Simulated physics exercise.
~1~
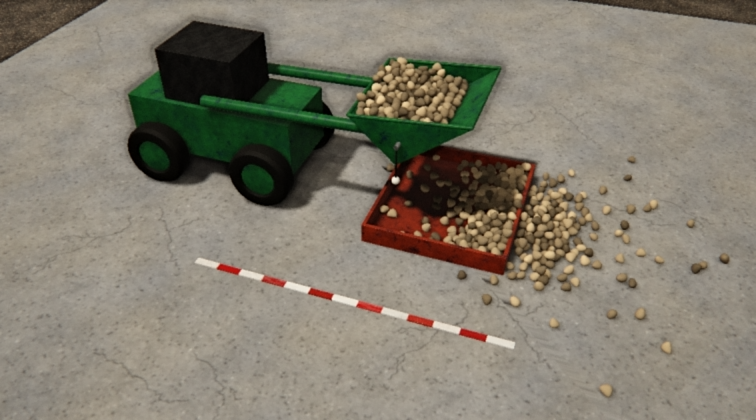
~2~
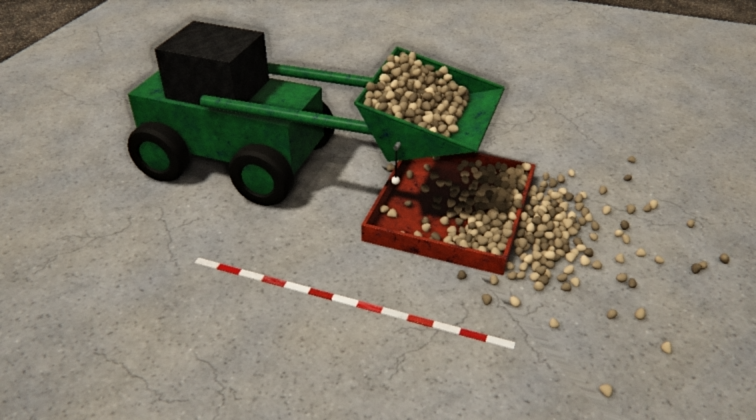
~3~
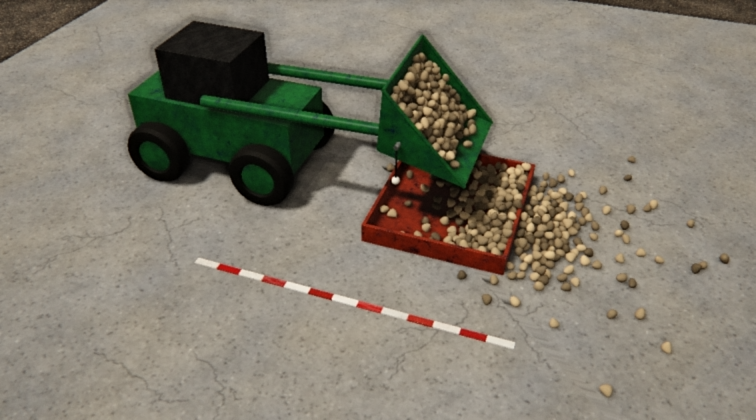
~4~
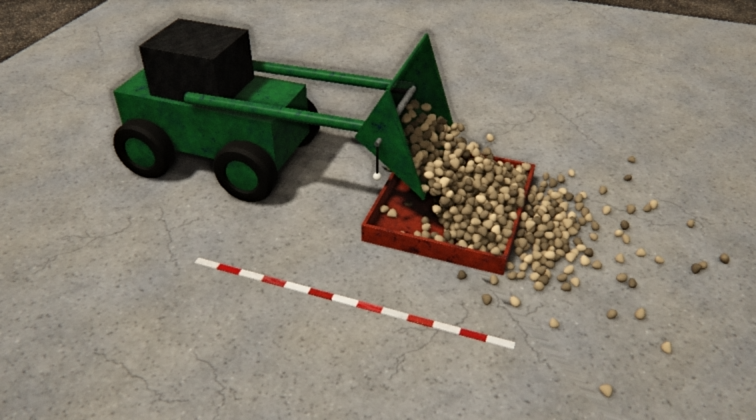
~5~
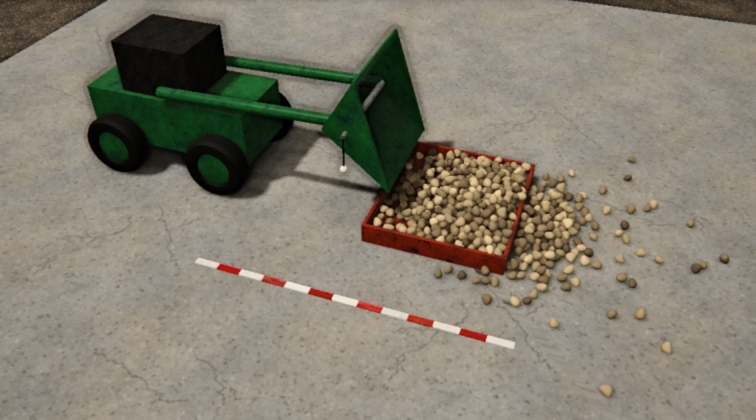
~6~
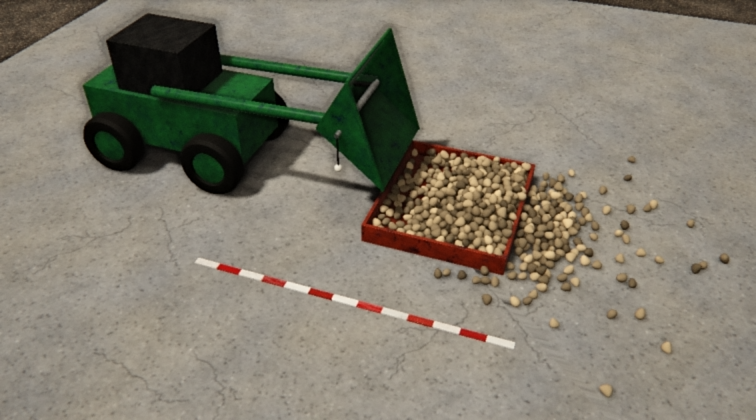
A green wheeled loader with a black block on top holds a bucket of pale, rounded stones above a shallow red bin on cracked grey concrete, seen from above at an angle. Stones already lie in the bin's right side and spill beyond it, while a red-and-white staff rests in front. The bucket tips steadily forward to the right, its stones sliding towards the lip. They pour into the bin as the loader rolls back to the left. Finally the emptied bucket hangs steeply tilted, the bin is heaped with stones, and others remain scattered to its right.
